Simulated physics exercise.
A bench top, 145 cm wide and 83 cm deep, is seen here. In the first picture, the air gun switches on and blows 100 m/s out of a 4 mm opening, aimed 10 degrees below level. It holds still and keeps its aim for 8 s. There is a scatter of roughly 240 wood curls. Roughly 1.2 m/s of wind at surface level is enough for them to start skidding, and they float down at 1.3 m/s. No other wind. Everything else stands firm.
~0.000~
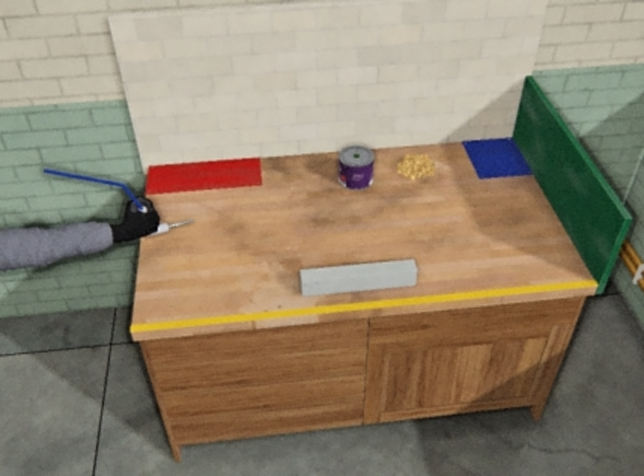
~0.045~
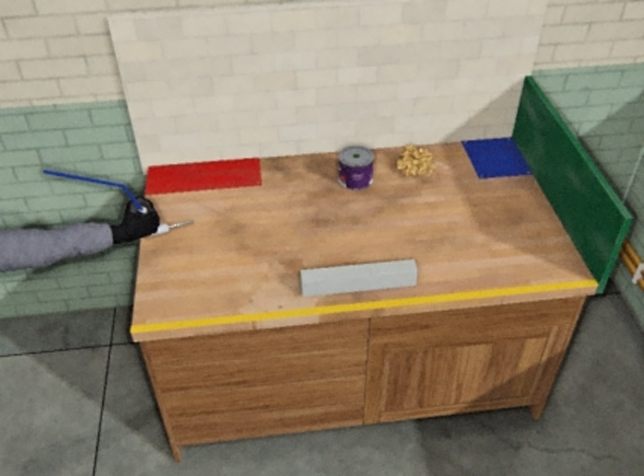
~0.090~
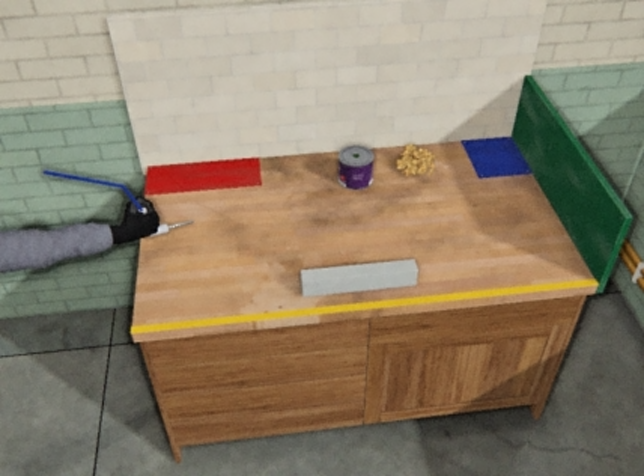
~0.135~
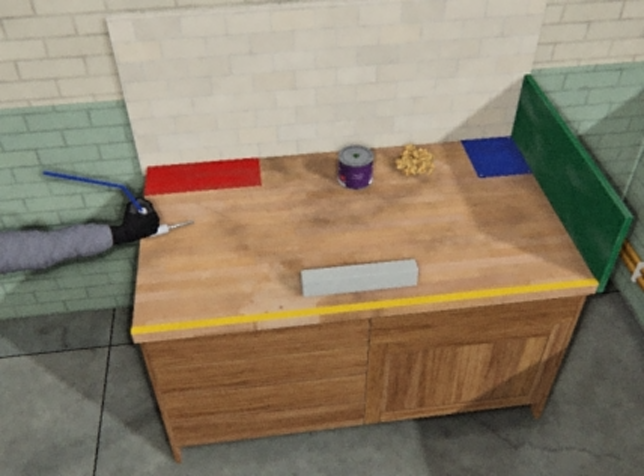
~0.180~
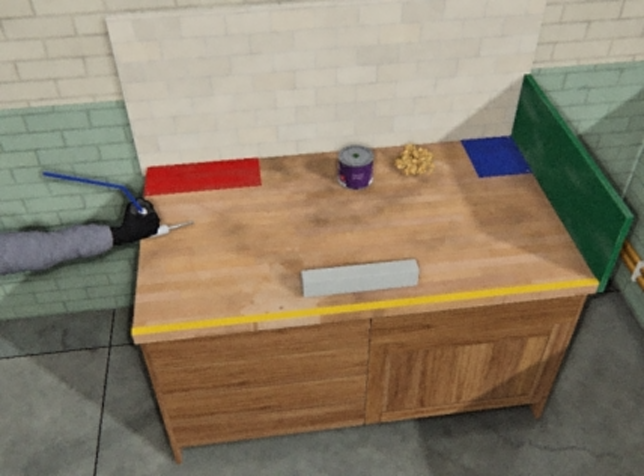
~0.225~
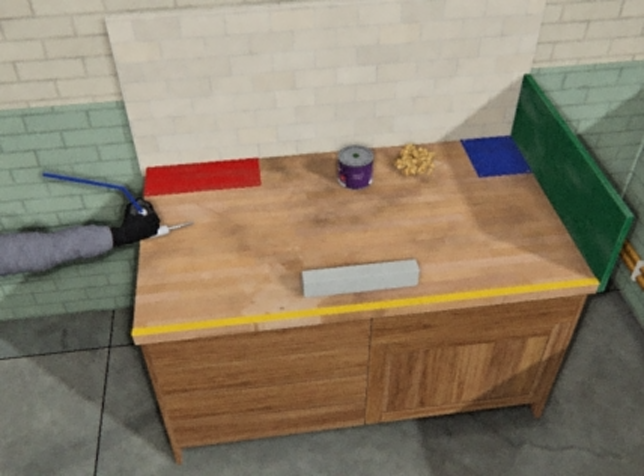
A gloved hand holding an air gun at left stays still over a wooden bench with wood curls, tin and plank unmoved.
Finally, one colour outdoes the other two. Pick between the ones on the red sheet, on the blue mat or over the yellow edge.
The biggest group is at blue.
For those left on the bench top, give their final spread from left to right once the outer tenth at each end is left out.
Around 40 cm.
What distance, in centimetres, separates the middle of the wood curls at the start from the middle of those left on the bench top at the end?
The middle is roughly 5 cm from where it started.
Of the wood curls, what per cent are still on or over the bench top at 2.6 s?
Some 100 per cent at that time.
After 1.6 s, 96 % are on the move or not yet settled, 2 % are on the blue mat, 0 % over the yellow edge and 0 % on the red sheet; the middle of those still in play is near (420, 162).
After 2.6 s, 90 % are on the move or not yet settled, 9 % are on the blue mat, 0 % over the yellow edge and 0 % on the red sheet; the middle of those still in play is near (419, 158).
After 4.4 s, 82 % are on the move or not yet settled, 20 % are on the blue mat, 0 % over the yellow edge and 0 % on the red sheet; the middle of those still in play is near (423, 157).
After 8.0 s, at the end, 30 % are on the blue mat, 0 % over the yellow edge and 0 % on the red sheet; the middle of those still in play is near (432, 161).
